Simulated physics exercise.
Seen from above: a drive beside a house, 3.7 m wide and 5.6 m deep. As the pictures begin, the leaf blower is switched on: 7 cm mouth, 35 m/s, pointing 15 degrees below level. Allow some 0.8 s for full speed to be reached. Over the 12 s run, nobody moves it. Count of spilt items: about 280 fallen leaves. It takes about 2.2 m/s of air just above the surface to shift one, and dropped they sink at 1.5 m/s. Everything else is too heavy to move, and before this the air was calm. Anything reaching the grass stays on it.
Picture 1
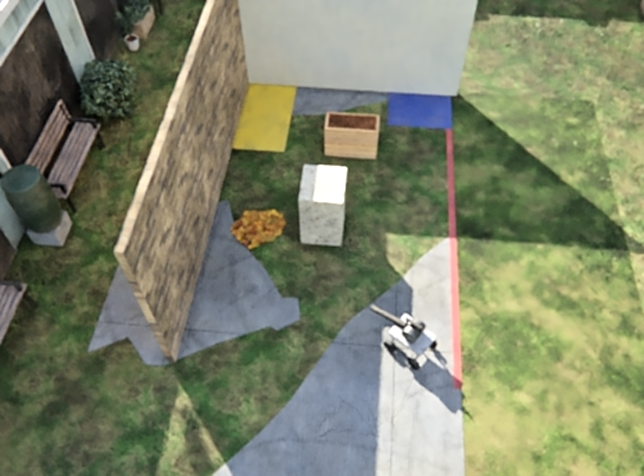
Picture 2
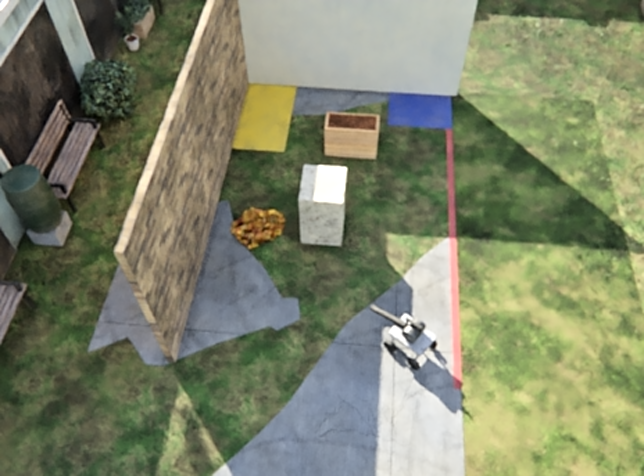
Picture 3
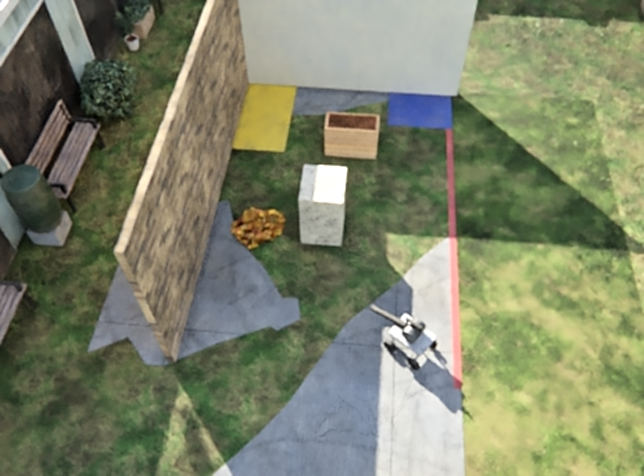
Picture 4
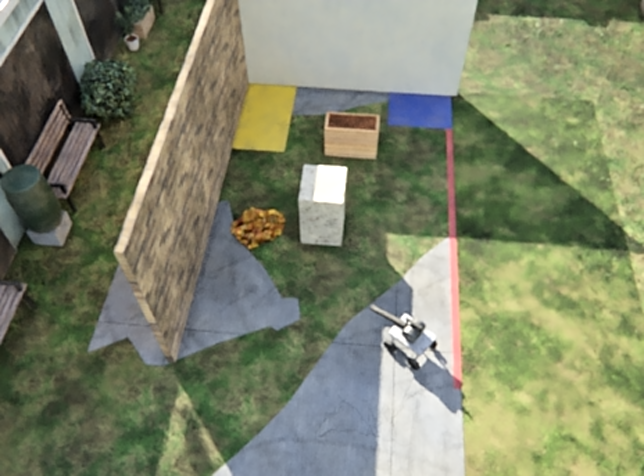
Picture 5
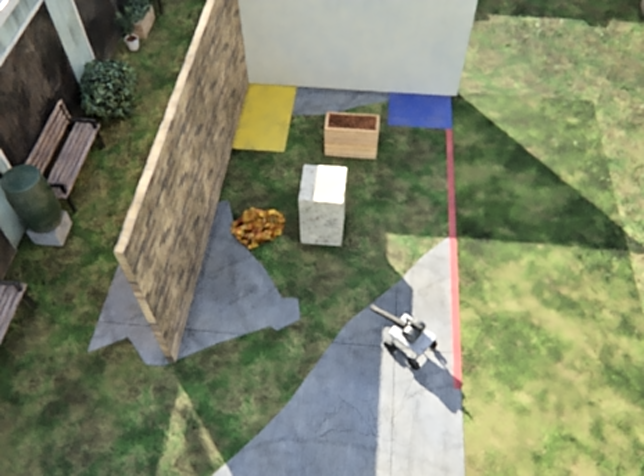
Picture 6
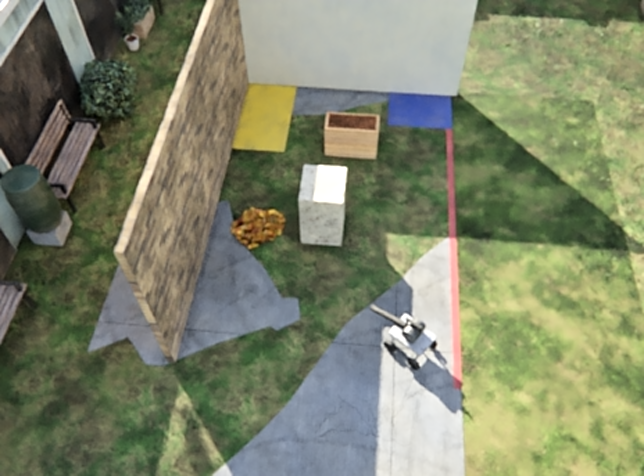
A small heap of orange-brown leaves lay on the grass beside a wooden wall, with a leaf blower pointed toward the yard from the lower right, and nothing visibly moved the whole time.
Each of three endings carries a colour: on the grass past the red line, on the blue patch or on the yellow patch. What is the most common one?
Yellow.
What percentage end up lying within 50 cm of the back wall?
About 50 %.
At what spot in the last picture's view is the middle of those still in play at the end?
The middle is around pixel (252, 104).
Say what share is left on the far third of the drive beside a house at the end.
Near 80 per cent at the end.
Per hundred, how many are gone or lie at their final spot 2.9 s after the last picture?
5 %.
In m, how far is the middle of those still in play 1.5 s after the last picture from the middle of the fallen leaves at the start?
Roughly 1.4 m from where they started.
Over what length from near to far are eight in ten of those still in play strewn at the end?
That comes to close to 2.4 m, I reckon.
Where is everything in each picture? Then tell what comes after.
The middle of the fallen leaves is near (258, 228), none has stirred yet and the mouth of the leaf blower is at (372, 308), in the first picture.
The middle of the fallen leaves is near (258, 226), none has stirred yet, the yellow patch is centred on (266, 116), the blue patch is centred on (420, 110) and the red line is centred on (455, 217), in the second picture.
The middle of the fallen leaves is near (258, 226), none has stirred yet, the top of a bin is at (323, 183) and the top of a planter is at (352, 122), in the third picture.
The middle of the fallen leaves is near (258, 226) and none has stirred yet, in the fourth picture.
The middle of the fallen leaves is near (258, 226) and none has stirred yet, in the fifth picture.
The middle of the fallen leaves is near (258, 226) and none has stirred yet, in the sixth picture.
Then, 1.5 s after the last picture the count stands so, 39 % are on the yellow patch, 0 % on the blue patch and 0 % on the grass past the red line; the middle of those still in play is near (231, 160).
Then, 2.9 s after the last picture the count stands so, 66 % are on the yellow patch, 0 % on the blue patch and 0 % on the grass past the red line; the middle of those still in play is near (242, 136).
Then, 5.7 s after the last picture the count stands so, 79 % are on the yellow patch, 0 % on the blue patch and 0 % on the grass past the red line; the middle of those still in play is near (248, 116).
Then, 11.1 s after the last picture, at the end, 82 % are on the yellow patch, 0 % on the blue patch and 0 % on the grass past the red line; the middle of those still in play is near (252, 104).
